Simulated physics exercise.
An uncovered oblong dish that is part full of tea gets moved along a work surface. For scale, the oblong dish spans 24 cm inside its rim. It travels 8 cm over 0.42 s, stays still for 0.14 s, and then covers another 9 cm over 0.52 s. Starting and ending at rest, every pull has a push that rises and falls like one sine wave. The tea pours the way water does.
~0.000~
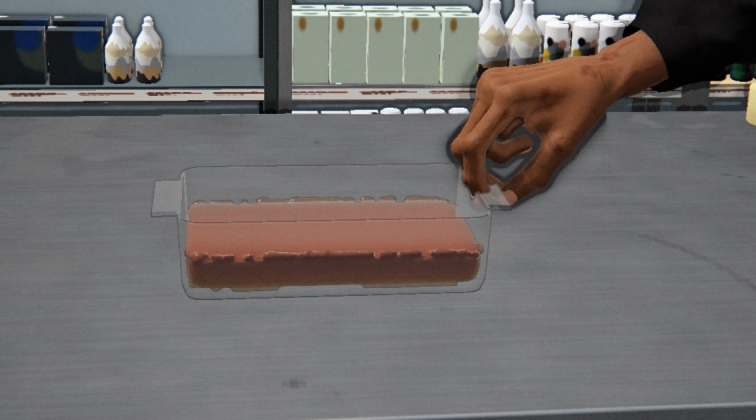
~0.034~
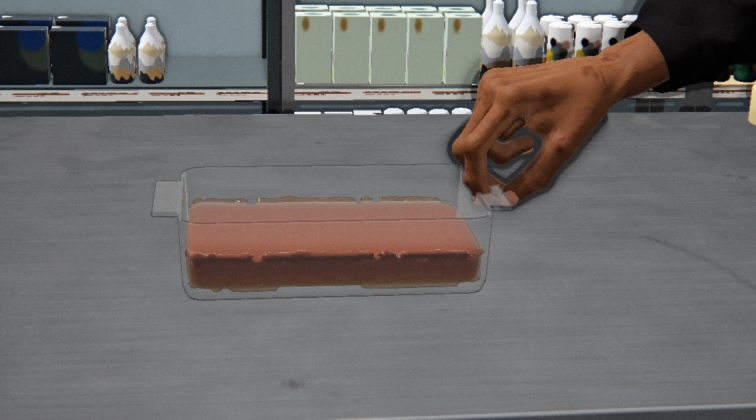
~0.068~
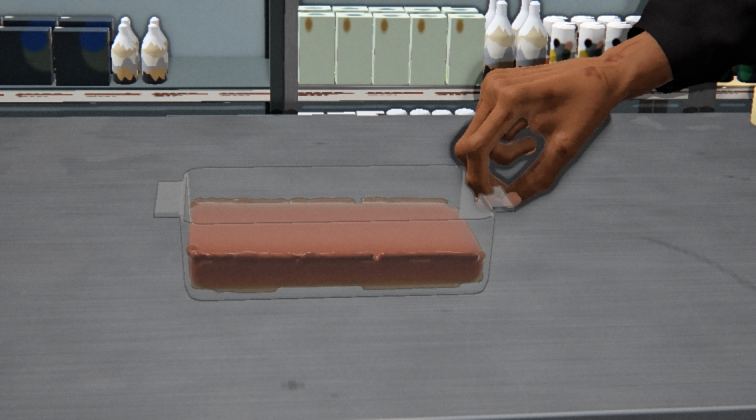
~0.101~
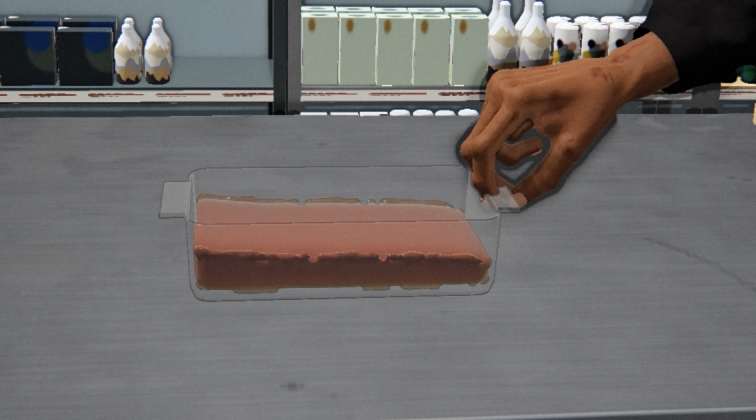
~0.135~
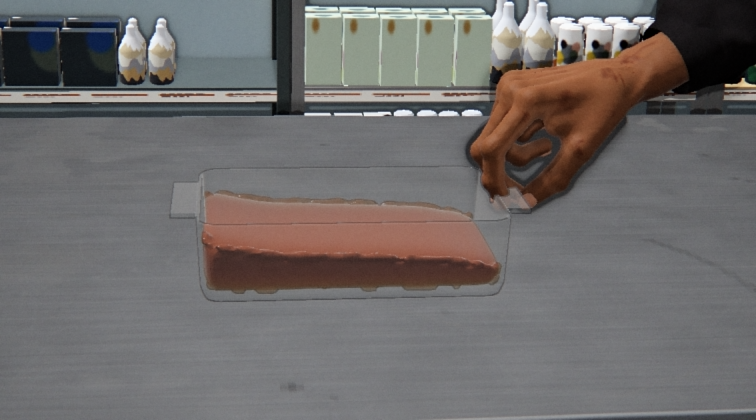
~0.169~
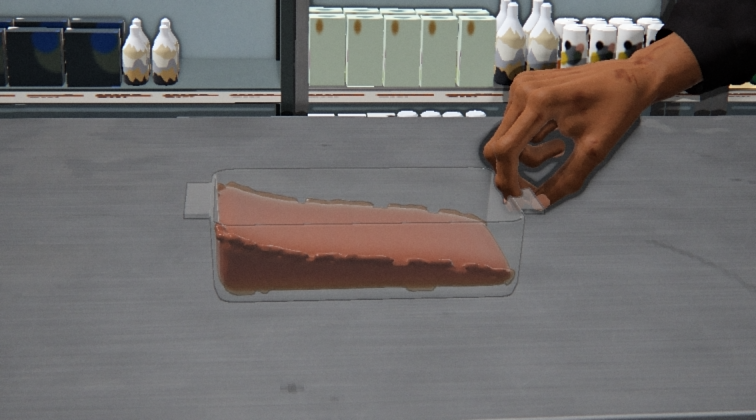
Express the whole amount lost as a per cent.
Around 18 percent is lost in total.
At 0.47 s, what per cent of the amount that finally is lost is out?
Roughly 0 per cent.
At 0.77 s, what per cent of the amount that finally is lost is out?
About 30 per cent.
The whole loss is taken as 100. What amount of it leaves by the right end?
Share of spill at right end: Close to 60 in a hundred.
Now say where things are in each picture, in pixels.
In the first frame, 0.0 cm from the start; oblong dish, level (185, 224) left, (469, 221) right, rim (475, 191); the tea stands 28 mm below the rim.
In the second frame, 0.0 cm from the start; oblong dish, level (186, 224) left, (470, 222) right.
In the third frame, 0.2 cm from the start; oblong dish, level (187, 222) left, (472, 225) right.
In the fourth frame, 0.6 cm from the start; oblong dish, level (193, 218) left, (477, 229) right.
In the fifth frame, 1.3 cm from the start; oblong dish, level (202, 211) left, (482, 233) right.
In the sixth frame, 2.3 cm from the start; oblong dish, level (215, 204) left, (483, 235) right.
By 0.47 s it has gone 8 cm; 0 per cent is out over the left end and 0 over the right.
By 0.77 s it has gone 11 cm; 0 per cent is out over the left end and 5 over the right.
By 1.07 s it has gone 17 cm; 7 per cent is out over the left end and 5 over the right.
By 1.37 s it has gone 17 cm; 7 per cent is out over the left end and 10 over the right.
At rest 18 per cent is out in all, 8 of it over the left end.
